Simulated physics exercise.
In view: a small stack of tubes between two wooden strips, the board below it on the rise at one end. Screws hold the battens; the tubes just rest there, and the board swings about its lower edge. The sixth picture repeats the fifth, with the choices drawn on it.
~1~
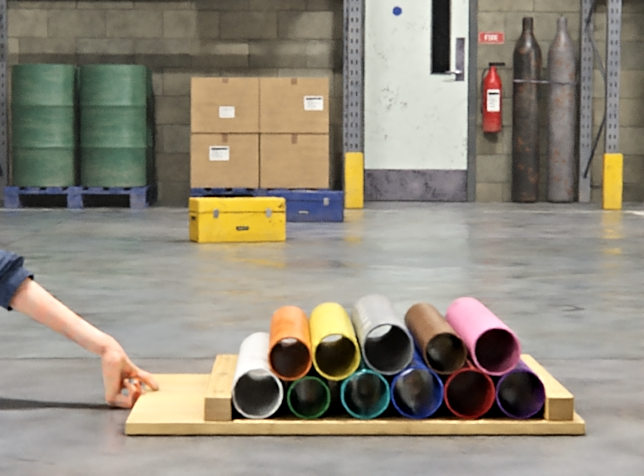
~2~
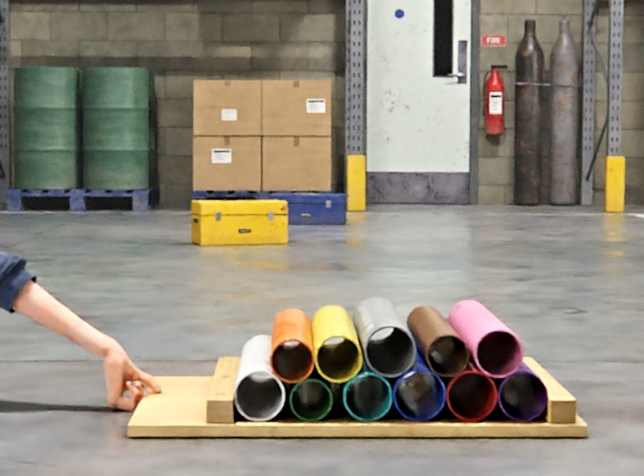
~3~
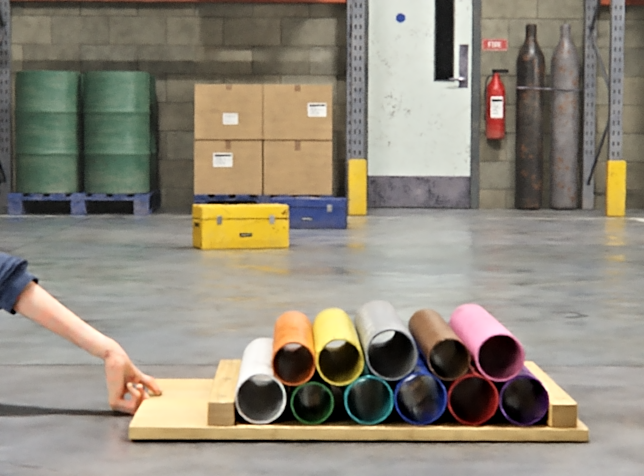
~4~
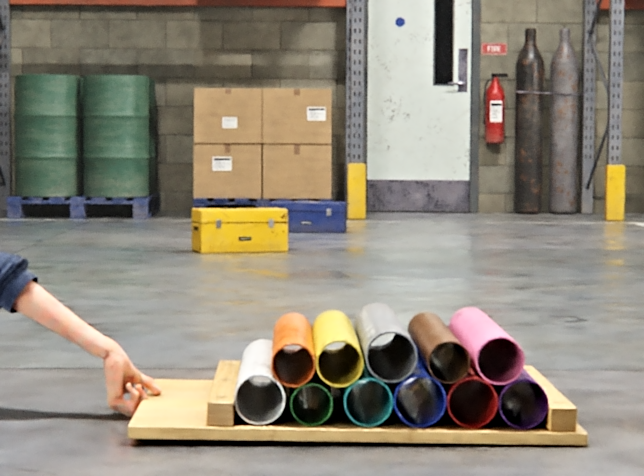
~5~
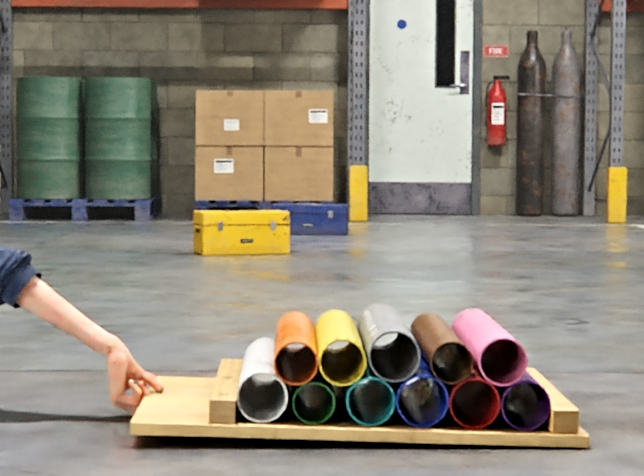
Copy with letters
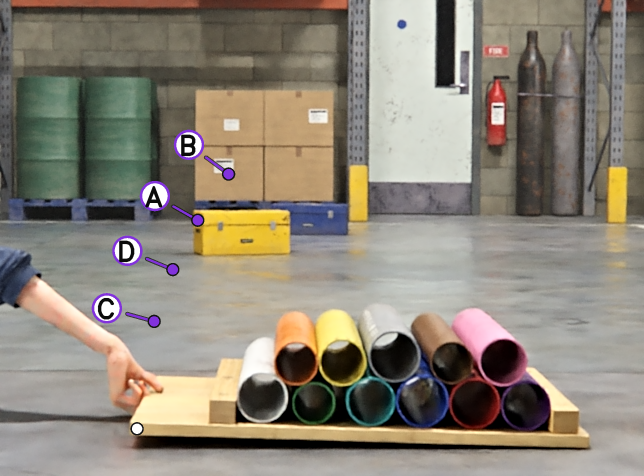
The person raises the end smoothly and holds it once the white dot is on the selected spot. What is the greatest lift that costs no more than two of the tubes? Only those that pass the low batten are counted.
At most to D.
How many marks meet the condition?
The number is two.
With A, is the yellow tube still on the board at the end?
The yellow tube: No.
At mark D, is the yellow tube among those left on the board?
The yellow tube: Yes.
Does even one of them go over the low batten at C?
At C: No.
On the marked copy, A at (198, 220); B at (228, 174); C at (154, 321); D at (173, 269); the white dot at (137, 429).
Taking D. A third of the way, board at 19°.
Two thirds of the way, board at 22°.
When it is over, board at 22°, none over the low batten.
As for the rest, A five over the low batten; B five over the low batten; C none over the low batten.
